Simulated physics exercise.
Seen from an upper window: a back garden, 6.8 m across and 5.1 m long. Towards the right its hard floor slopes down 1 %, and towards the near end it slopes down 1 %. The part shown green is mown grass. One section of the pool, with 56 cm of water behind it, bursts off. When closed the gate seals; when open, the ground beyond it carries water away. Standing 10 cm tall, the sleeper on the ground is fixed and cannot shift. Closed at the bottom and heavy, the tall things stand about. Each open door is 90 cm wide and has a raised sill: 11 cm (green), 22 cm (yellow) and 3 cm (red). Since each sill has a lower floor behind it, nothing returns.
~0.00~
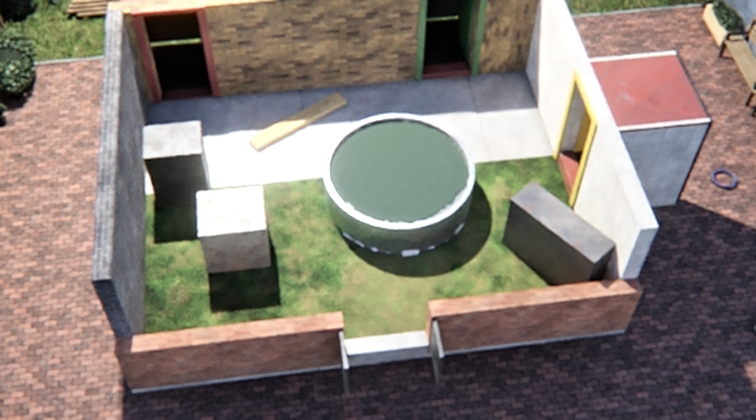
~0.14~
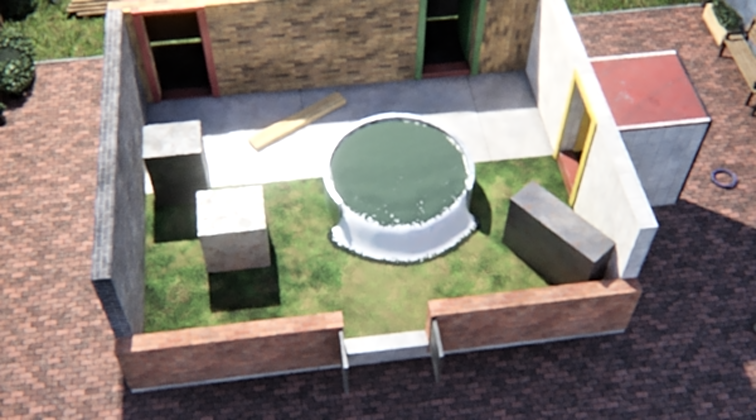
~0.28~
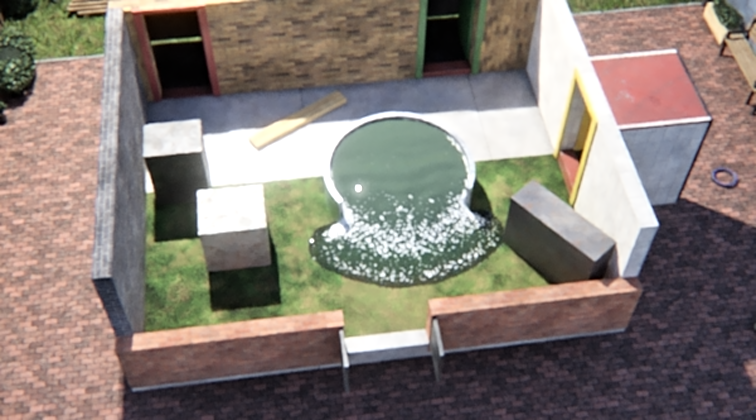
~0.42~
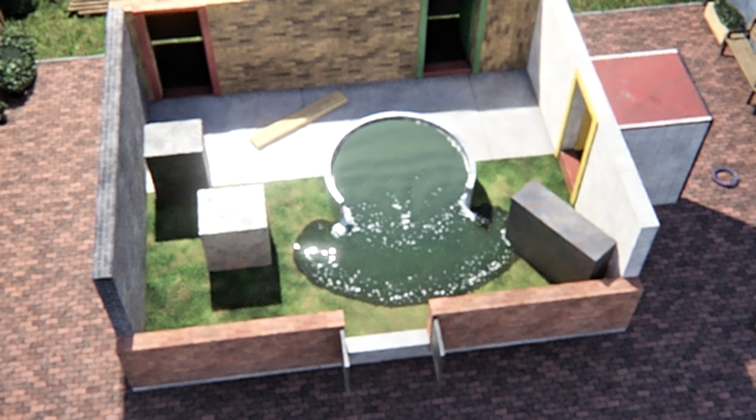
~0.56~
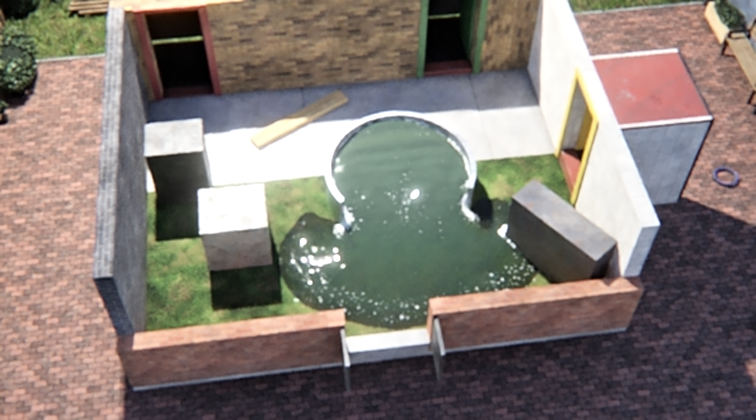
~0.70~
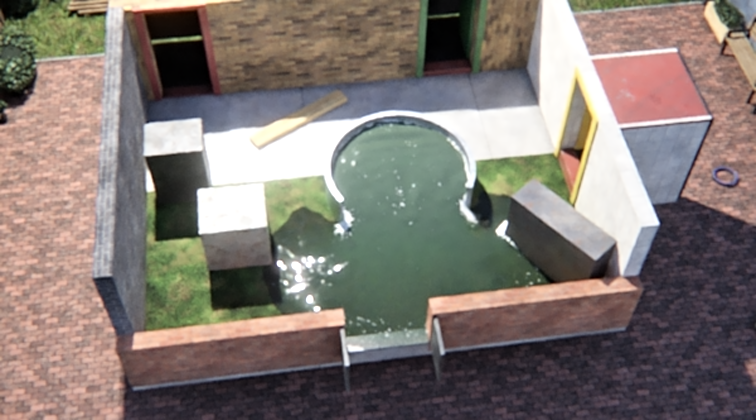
Dark green water bursts from the near side of a round pool and spreads across the grass.
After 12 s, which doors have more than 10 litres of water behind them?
As I see it, the green door ends up within quota; the yellow door ends up within quota; the red door ends up within quota.
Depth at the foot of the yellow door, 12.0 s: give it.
Around 5.5 cm there.
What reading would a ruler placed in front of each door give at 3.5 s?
Green 0 cm, yellow 4 cm, red 0 cm.
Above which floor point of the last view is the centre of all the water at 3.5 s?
Close to (415, 262) in the last picture.
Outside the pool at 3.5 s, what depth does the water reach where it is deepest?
26 cm or so.
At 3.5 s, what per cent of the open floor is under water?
Close to 45 in a hundred parts are wet.
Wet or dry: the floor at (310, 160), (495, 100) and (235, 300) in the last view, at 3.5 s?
Going through the three points: Not yet touched, then not yet touched, then awash.
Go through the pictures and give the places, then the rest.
The first picture shows the pool at (399, 172) is whole and still, 56 cm deep.
In the second picture, the front is at (334, 231), 1.2 m from the gap at (409, 240); 0.4 m2 of floor is under water; 56 cm left at the back of the pool.
In the third picture, water pours out at (410, 242) and has run 1.4 m, to (495, 223); deepest outside 29 cm, 56 cm at the pool's back.
In the fourth picture, the front is at (299, 253), 1.7 m from the gap at (410, 243); 3.4 m2 of floor is under water; 56 cm left at the back of the pool.
In the fifth picture, the front is at (285, 267), 1.9 m from the gap at (411, 243); 5.2 m2 of floor is under water; 52 cm left at the back of the pool.
In the sixth picture, water pours out at (410, 242) and has run 2.2 m, to (552, 281); deepest outside 43 cm, 47 cm at the pool's back.
After 1.4 s water covers 30 % of the floor and is deepest (33 cm) near (447, 314); green door not reached, yellow door not reached, red door not reached.
After 2.2 s water covers 40 % of the floor and is deepest (46 cm) near (605, 307); green door not reached, yellow door 1 cm at the sill, 0 L in, red door not reached.
After 3.5 s water covers 45 % of the floor and is deepest (26 cm) near (605, 307); green door not reached, yellow door 4 cm at the sill, 0 L in, red door not reached.
After 7.0 s water covers 70 % of the floor and is deepest (11 cm) near (172, 356); green door 3 cm at the sill, 0 L in, yellow door 6 cm at the sill, 0 L in, red door not reached.
After 12.0 s water covers 85 % of the floor and is deepest (13 cm) near (605, 307); green door 2 cm at the sill, 0 L in, yellow door 6 cm at the sill, 0 L in, red door not reached.
